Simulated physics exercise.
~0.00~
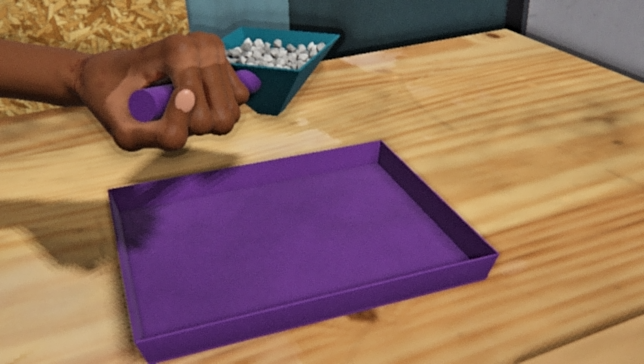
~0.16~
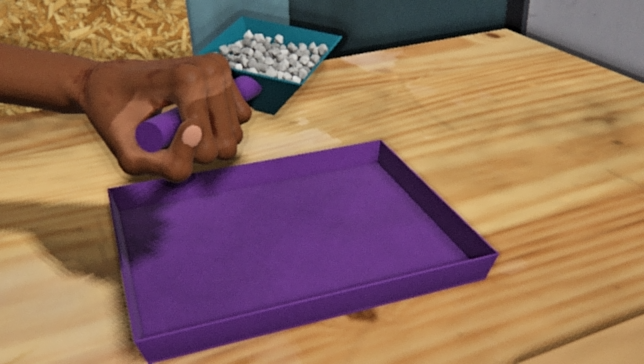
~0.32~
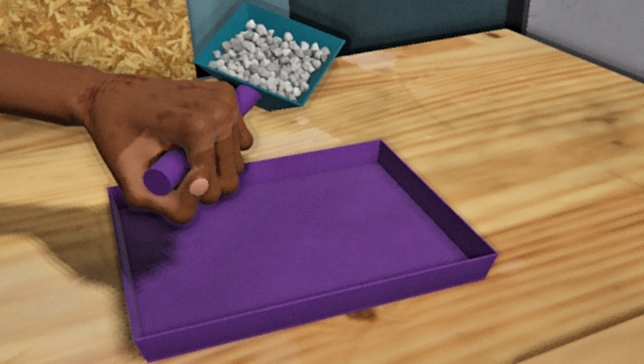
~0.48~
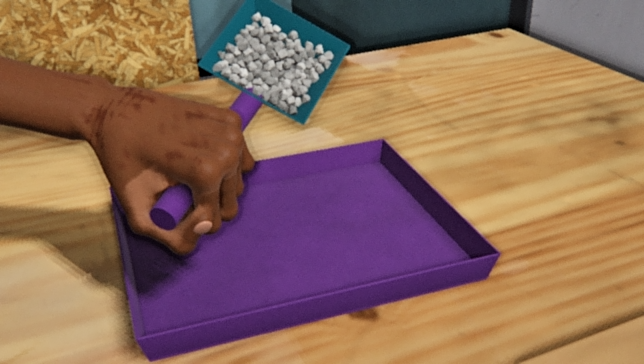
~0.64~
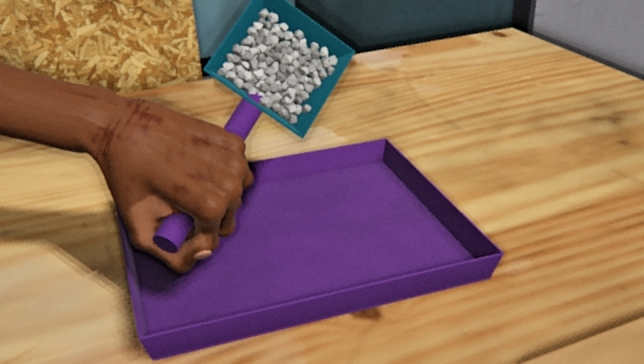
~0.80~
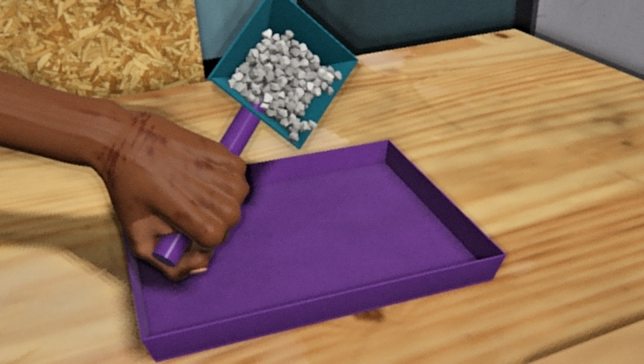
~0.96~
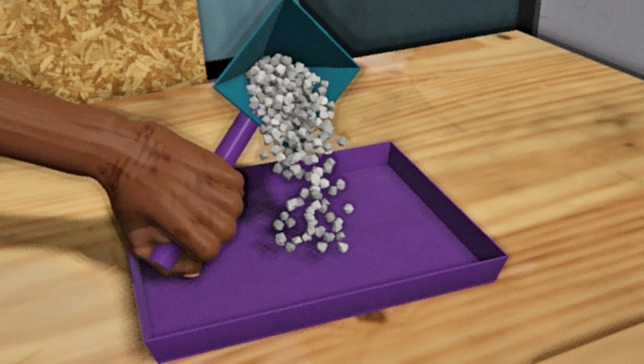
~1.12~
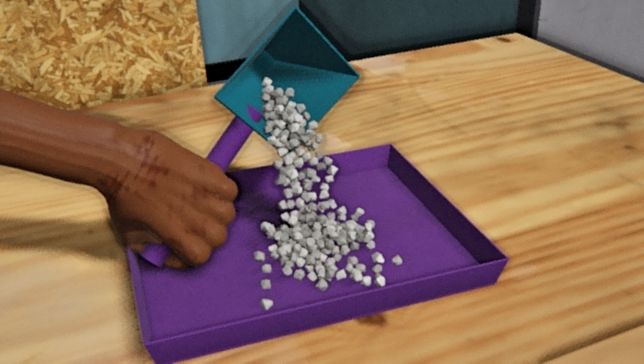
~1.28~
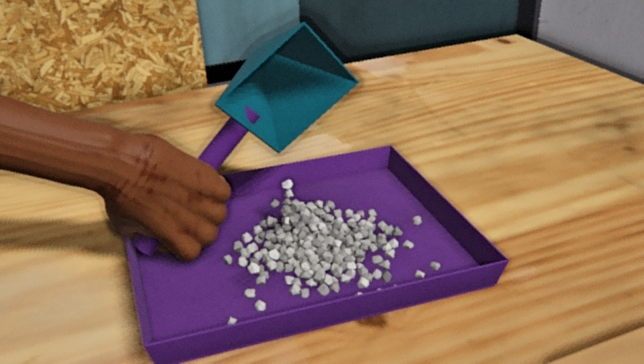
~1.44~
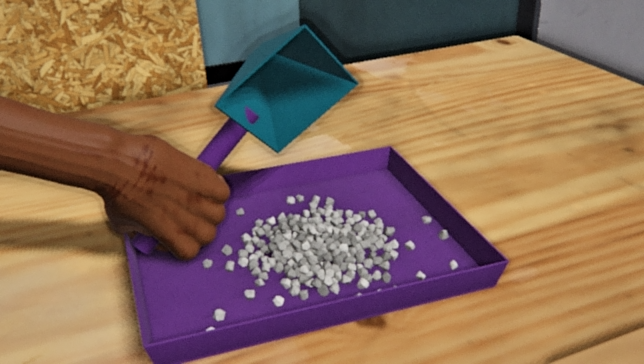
In this clip, a hand gripping a purple handle steadily tilts a teal scoop full of small whitish-grey pieces over a shallow purple tray on a wooden surface, until they pour out and settle in a loose, scattered pile, leaving the scoop empty.
